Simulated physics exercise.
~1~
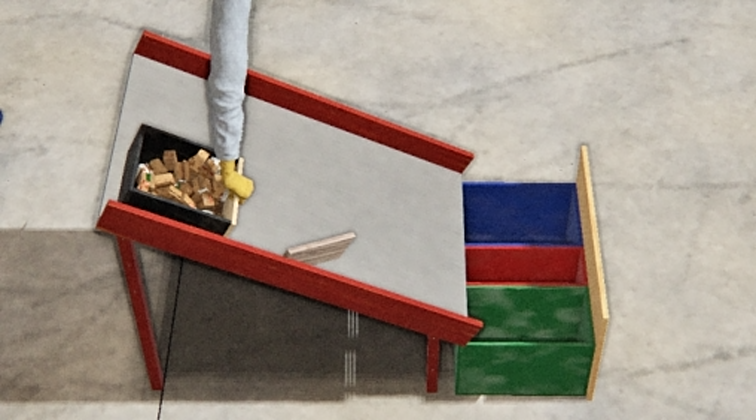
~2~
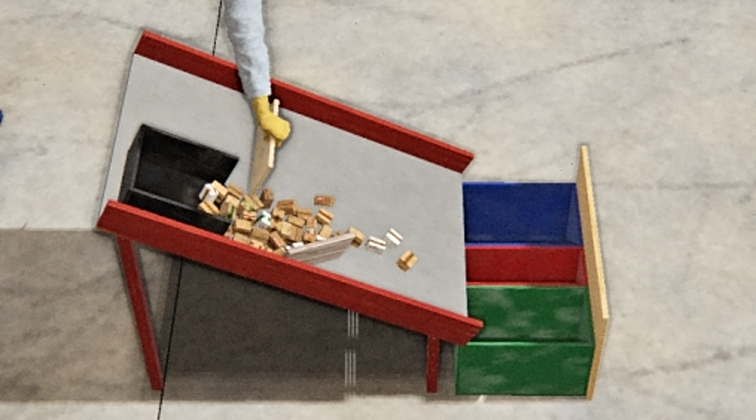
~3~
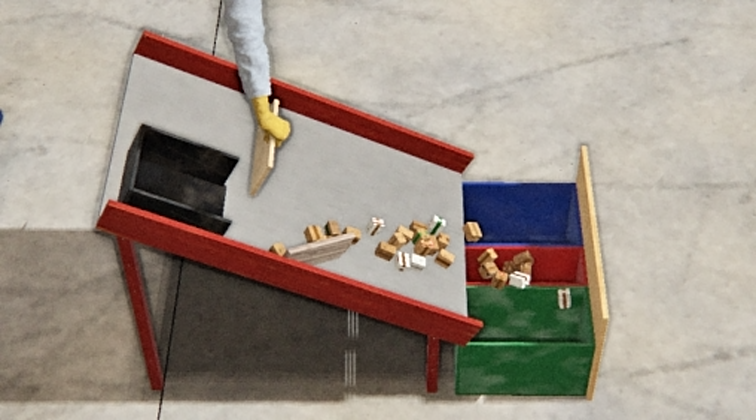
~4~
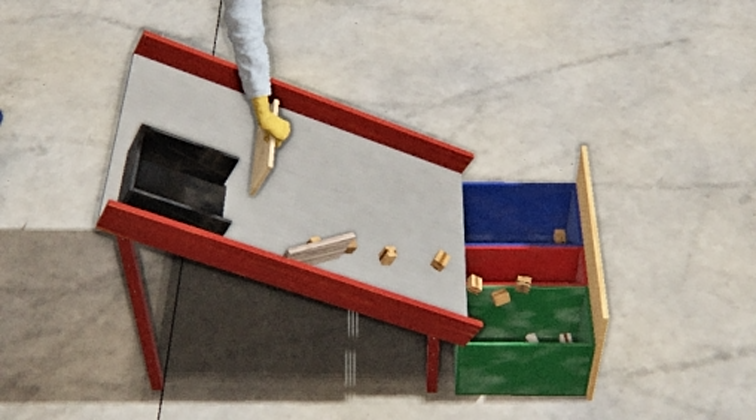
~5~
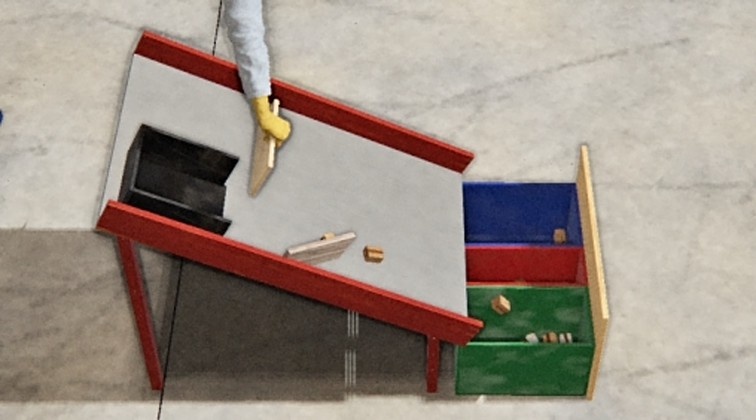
A heap of little tan and white parcels spilled from a black pen as a gloved hand held up its gate, slid down the grey table past an angled board, and dropped mostly into the middle red tote, with a straggler still on the slope.
